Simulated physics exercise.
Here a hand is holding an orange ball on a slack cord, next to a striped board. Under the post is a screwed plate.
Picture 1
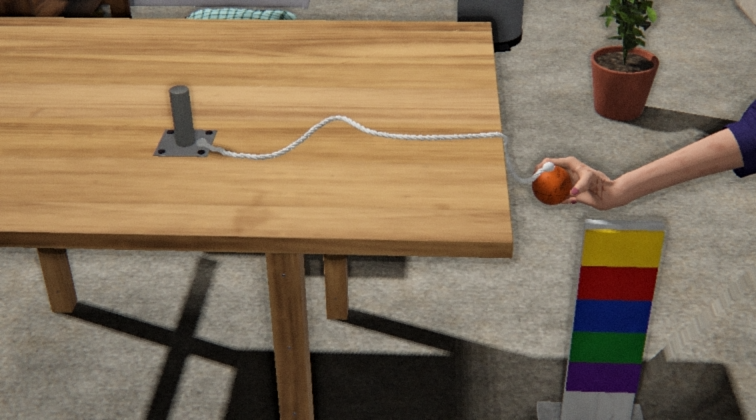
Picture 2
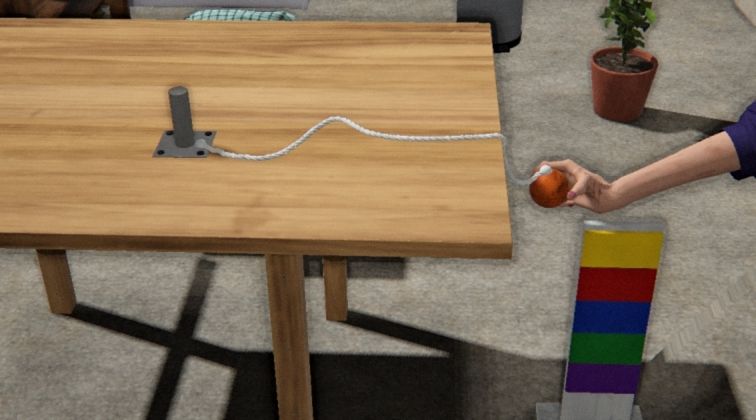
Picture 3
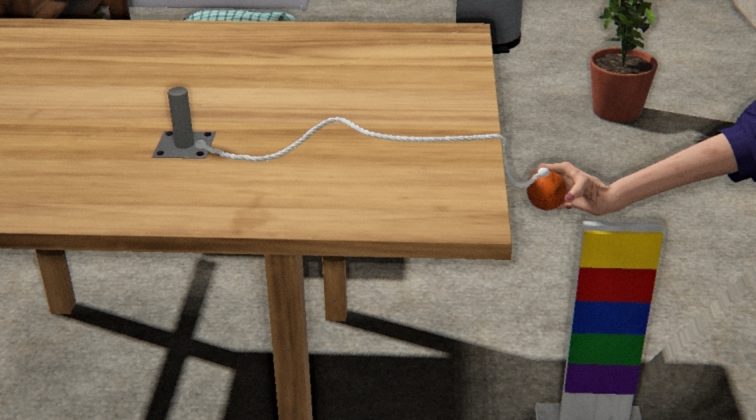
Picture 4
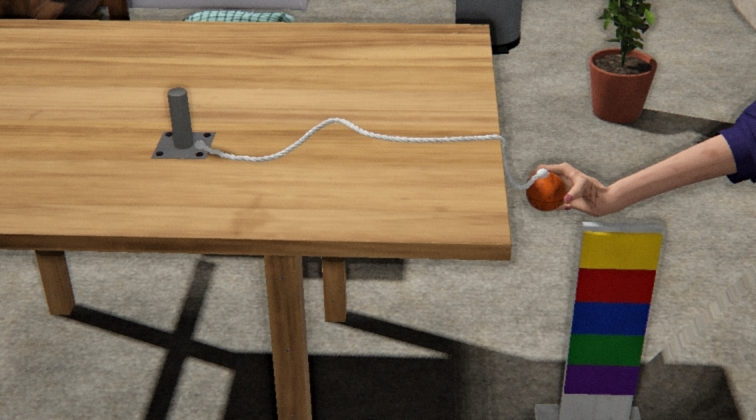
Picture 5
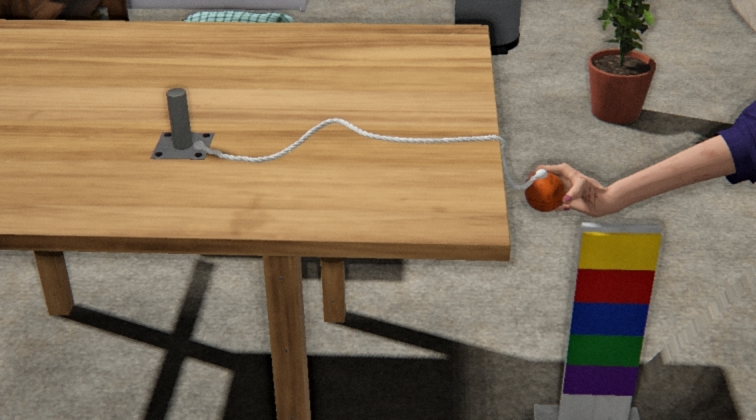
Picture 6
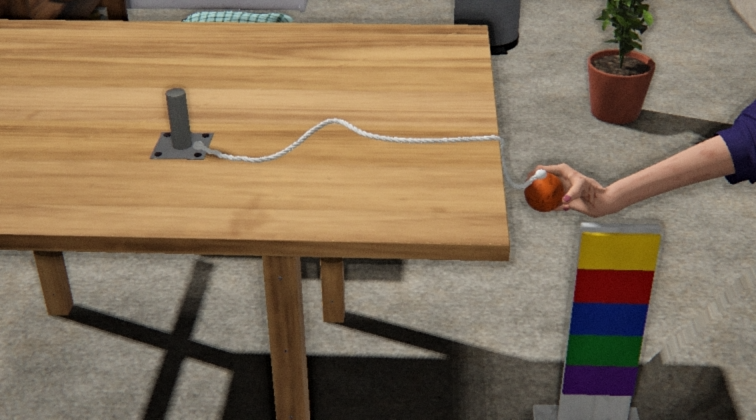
At first, a hand at the right holds an orange ball just off the table's edge, its white cord lying slack across the wood from a metal post. The hand then shifts the ball very slightly left and down, and afterward almost nothing moves above the striped colour panel.
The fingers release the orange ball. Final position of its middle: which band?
Band: Red.
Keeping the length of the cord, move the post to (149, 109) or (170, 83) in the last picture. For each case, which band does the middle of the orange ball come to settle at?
It comes out yellow the first time and yellow the second time.
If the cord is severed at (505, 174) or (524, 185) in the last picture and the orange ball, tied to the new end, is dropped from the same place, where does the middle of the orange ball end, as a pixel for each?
It would end up close to (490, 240), then close to (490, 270).
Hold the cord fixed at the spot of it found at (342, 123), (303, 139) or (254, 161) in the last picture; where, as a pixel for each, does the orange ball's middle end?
Approximately (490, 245), (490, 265) and (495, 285) respectively.
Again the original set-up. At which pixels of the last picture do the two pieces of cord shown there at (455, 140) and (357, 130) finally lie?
The first ends at (500, 165) and the second at (414, 144).
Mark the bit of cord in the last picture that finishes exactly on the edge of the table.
That spot is near (440, 141).
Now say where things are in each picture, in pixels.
Orange ball (552, 185); yellow (622, 250); red (617, 285); blue (613, 317); green (608, 349); purple (603, 379), in the first picture.
Orange ball (549, 189); cord through (231, 155) (301, 142) (354, 126) (428, 139) (503, 147), in the second picture.
Orange ball (547, 191), in the third picture.
Orange ball (546, 192); cord through (230, 157) (300, 143) (353, 127) (427, 141) (502, 149), in the fourth picture.
Orange ball (545, 192), in the fifth picture.
Orange ball (544, 193); cord through (228, 157) (298, 143) (352, 128) (425, 141) (500, 149), in the sixth picture.
Soon after, ball near (527, 274); level with red.
After that, ball near (461, 282); level with red.
And then, ball near (505, 294); level with red.
In the end, ball near (494, 296); level with red. Its centre hangs level with the red band.
